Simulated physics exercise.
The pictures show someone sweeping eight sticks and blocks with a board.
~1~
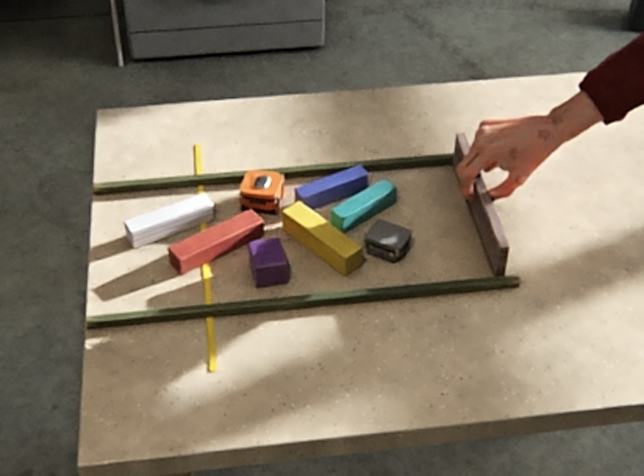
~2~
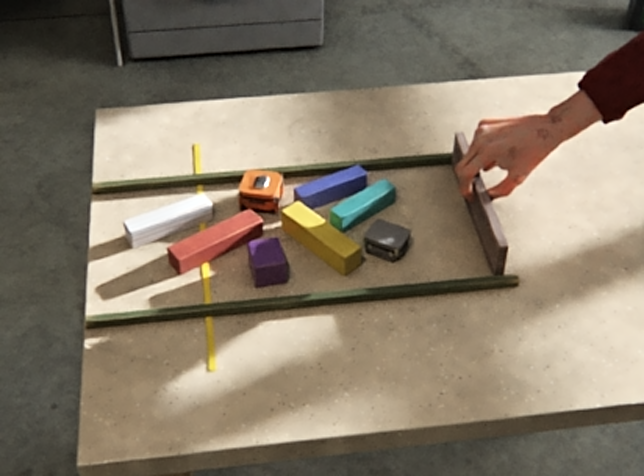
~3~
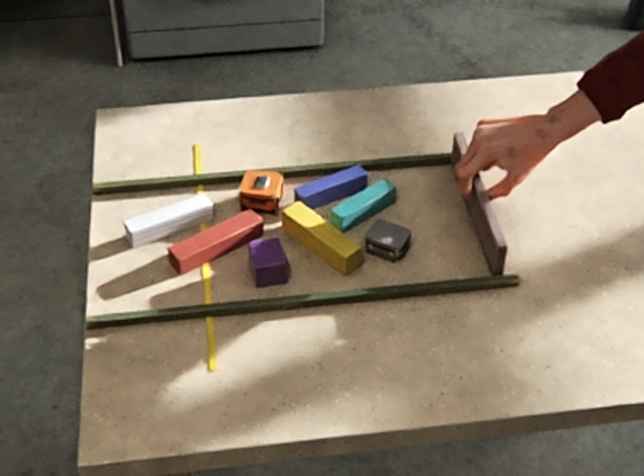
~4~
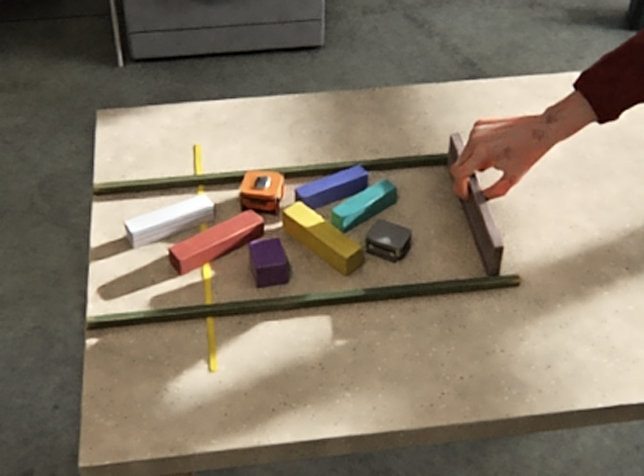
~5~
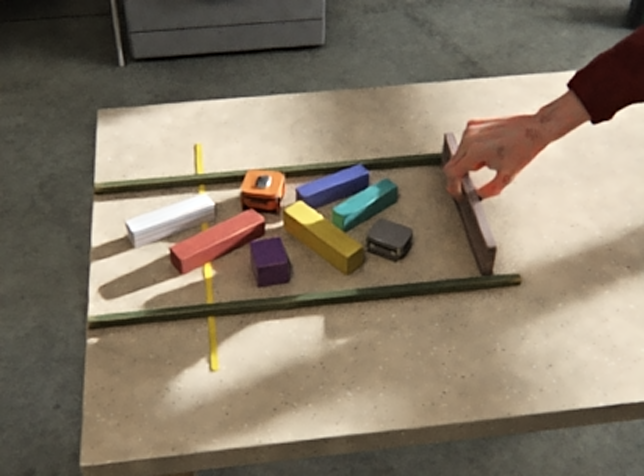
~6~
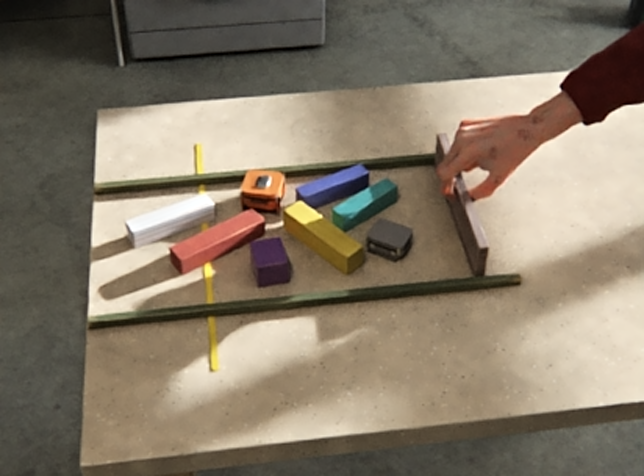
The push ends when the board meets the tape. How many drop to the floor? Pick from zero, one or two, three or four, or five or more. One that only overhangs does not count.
Here the number that fall off is zero.
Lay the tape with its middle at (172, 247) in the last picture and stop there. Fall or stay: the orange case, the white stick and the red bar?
The orange case holds on, the white stick goes over, the red bar goes over.
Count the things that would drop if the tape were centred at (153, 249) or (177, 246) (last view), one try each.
The counts: 2 and 2.
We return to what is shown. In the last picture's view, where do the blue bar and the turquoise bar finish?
The blue bar stops around (174, 206); the turquoise bar around (175, 226).
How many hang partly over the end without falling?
That would be 2.
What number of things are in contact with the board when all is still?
The number is 4.
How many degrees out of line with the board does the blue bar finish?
Near 35 degrees.
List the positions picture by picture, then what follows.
In the first picture, white stick (170, 220); red bar (217, 241); purple block (268, 263); board (479, 203); tape (205, 244).
In the second picture, red bar (216, 241); board (478, 202).
In the third picture, purple block (268, 263); turquoise bar (364, 206).
In the fourth picture, white stick (170, 221); grey case (388, 241).
In the fifth picture, red bar (218, 241); blue bar (332, 188).
In the sixth picture, white stick (171, 220); red bar (218, 241); purple block (269, 262); board (460, 203); tape (206, 243).
Early on, none off yet; white stick at rest near (171, 220); red bar at rest near (218, 241); purple block at rest near (269, 262).
A while later, none off yet; white stick at rest near (171, 220); red bar travelled a little near (191, 248); purple block travelled about its own width near (229, 280).
Finally, the number that fall off is zero.
